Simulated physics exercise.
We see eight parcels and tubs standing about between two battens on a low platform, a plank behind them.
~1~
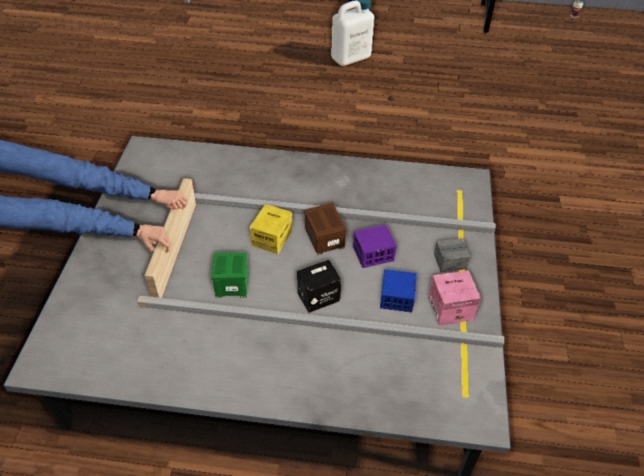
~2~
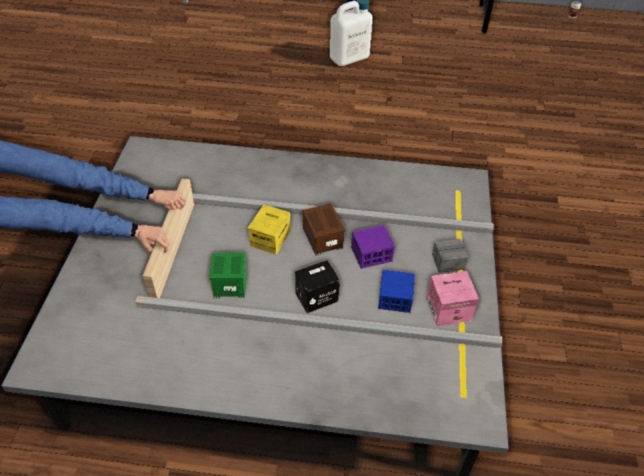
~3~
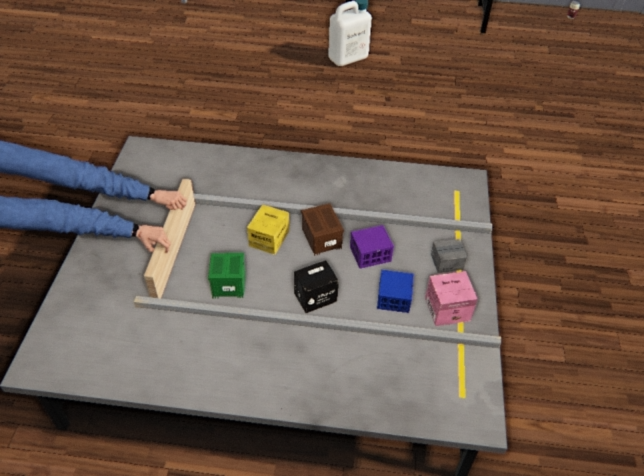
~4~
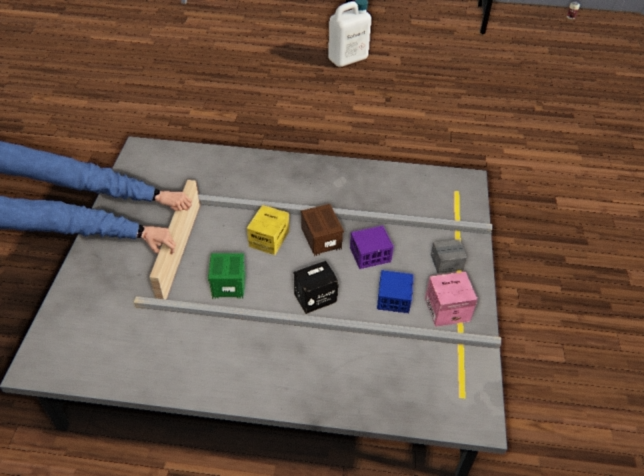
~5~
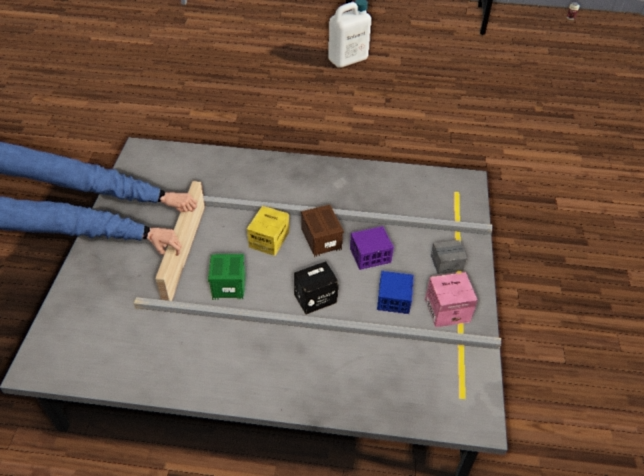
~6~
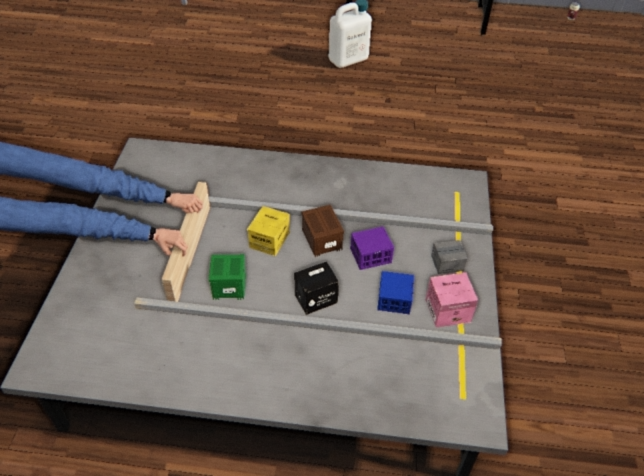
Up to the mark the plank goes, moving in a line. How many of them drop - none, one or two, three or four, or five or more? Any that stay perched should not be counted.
The count of those that drop is five or more.
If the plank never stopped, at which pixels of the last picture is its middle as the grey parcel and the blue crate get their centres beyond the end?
The grey parcel gives roughly (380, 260), the blue crate roughly (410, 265).
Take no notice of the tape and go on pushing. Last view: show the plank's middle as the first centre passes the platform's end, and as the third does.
At (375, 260) for the first, at (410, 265) for the third.
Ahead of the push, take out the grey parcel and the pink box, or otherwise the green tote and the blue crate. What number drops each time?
Tally per try: 4 / 4.
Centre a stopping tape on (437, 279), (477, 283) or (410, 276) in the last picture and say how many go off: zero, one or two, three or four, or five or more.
In order: Either three or four, then at least five, then one to two.
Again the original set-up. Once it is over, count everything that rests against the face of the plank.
The count comes out at 2.
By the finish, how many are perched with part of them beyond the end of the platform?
0.
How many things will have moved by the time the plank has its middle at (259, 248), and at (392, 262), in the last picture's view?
At the first point the count is 2, at the second it's 8.
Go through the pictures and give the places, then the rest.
Pink box (454, 298); grey parcel (452, 255); blue crate (398, 291); plank (172, 237); tape (462, 280), in the first frame.
Grey parcel (450, 256); yellow box (270, 229), in the second frame.
Blue crate (395, 291); brown tote (322, 229), in the third frame.
Pink box (450, 299); green tote (228, 276), in the fourth frame.
Grey parcel (449, 257); purple crate (371, 248), in the fifth frame.
Pink box (451, 300); grey parcel (449, 257); blue crate (396, 293); plank (188, 240); tape (460, 282), in the sixth frame.
A little later, none off yet; pink box at rest near (451, 300); grey parcel at rest near (449, 257); blue crate at rest near (396, 293).
Next, none off yet; pink box shifted a little near (460, 301); grey parcel shifted a little near (454, 258); blue crate shifted about its own width near (421, 296).
Later still, two off so far; pink box fallen near (521, 363); grey parcel dropping near (509, 325); blue crate shifted well along near (493, 304).
When it is over, the number that fall off is five or more; down, brown tote, black parcel, purple crate, blue crate, grey parcel and pink box.
